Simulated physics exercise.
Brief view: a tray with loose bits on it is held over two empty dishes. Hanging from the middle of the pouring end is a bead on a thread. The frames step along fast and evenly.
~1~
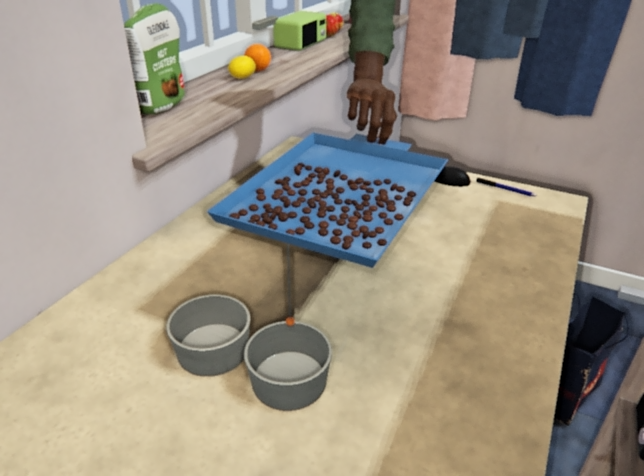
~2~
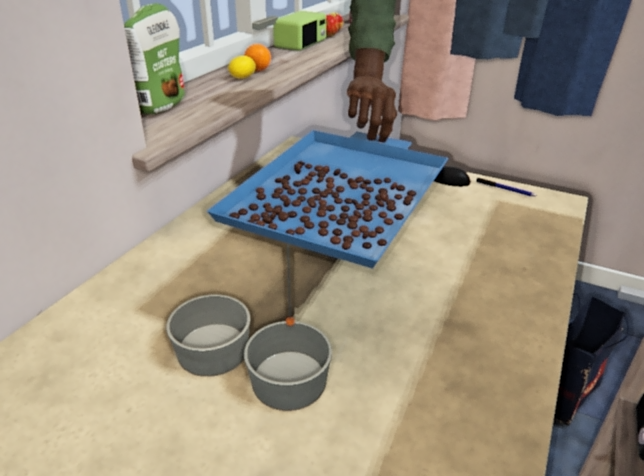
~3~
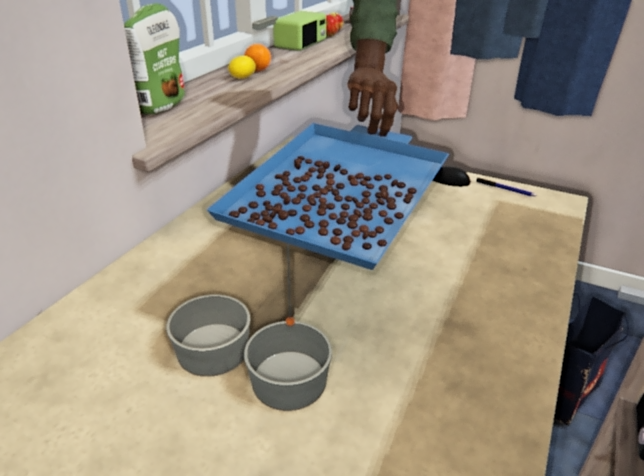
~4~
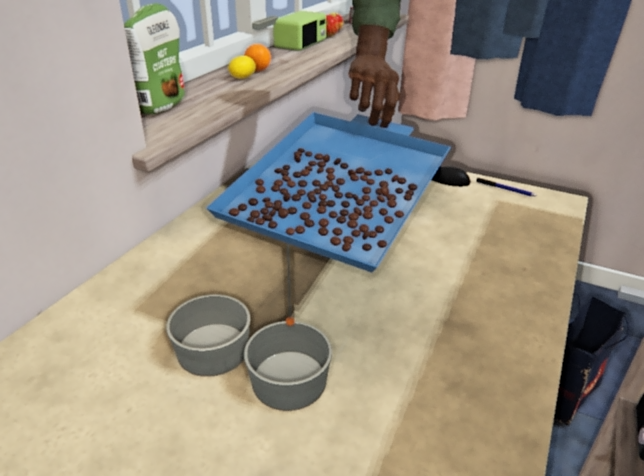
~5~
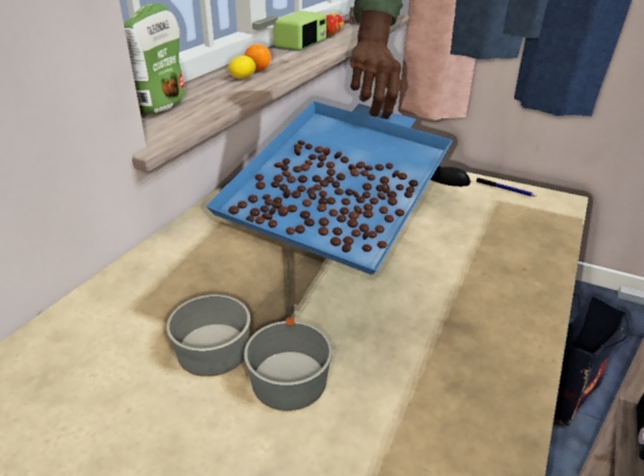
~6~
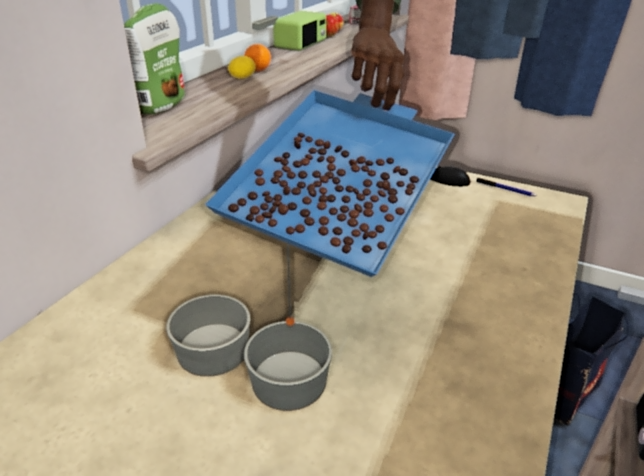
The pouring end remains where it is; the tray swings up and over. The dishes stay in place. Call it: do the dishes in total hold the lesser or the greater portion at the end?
In total they hold the lesser portion.
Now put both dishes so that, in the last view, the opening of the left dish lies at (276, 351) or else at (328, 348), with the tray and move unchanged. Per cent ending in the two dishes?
Trial 1 around 60 percent, trial 2 around 80 percent.
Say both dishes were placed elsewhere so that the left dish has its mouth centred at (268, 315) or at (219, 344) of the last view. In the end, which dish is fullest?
So: The one further right first, and the one further right second.
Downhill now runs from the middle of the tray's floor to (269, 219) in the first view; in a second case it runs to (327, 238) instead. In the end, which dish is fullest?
Taking them in order: Left side, followed by right side.
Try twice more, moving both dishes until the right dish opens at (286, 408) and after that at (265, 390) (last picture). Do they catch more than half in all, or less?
Together the dishes get less than a half first, then less than a half.
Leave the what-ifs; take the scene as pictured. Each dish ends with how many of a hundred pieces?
Final split: Left dish some 0 per cent, right dish some 20 per cent.
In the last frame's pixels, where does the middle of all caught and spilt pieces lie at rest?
Around (361, 396), give or take.
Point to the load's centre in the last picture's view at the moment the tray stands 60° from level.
Look about (339, 234) in the last picture.
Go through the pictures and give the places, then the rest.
In the first picture, corners of the pouring end at (215, 210) and (373, 255), level; middle of the load at (323, 203), flat chocolate drops; left dish at (186, 358); right dish at (267, 392); bead on its thread at (290, 321).
In the second picture, corners of the pouring end at (215, 210) and (373, 256), level; middle of the load at (323, 203).
In the third picture, corners of the pouring end at (214, 208) and (373, 258), tipped barely, lowest at the right corner; middle of the load at (323, 200).
In the fourth picture, corners of the pouring end at (214, 206) and (373, 261), tipped a little, lowest at the right corner; middle of the load at (323, 197).
In the fifth picture, corners of the pouring end at (214, 205) and (373, 264), tipped a little, lowest at the right corner; middle of the load at (323, 194).
In the sixth picture, corners of the pouring end at (213, 203) and (373, 267), tipped clearly, lowest at the right corner; middle of the load at (323, 191); left dish at (186, 358); right dish at (267, 392).
Soon, tray tipped steeply; nearly all on the tray; a stray few in the air.
A while on, tray tipped right over; about a quarter in the right dish; most outside both; a small part in the air.
Towards the end, tray tipped past a quarter turn; about a quarter in the right dish; most outside both.
Finally, tray tipped past a quarter turn; about a quarter in the right dish; none in the left dish; most outside both.
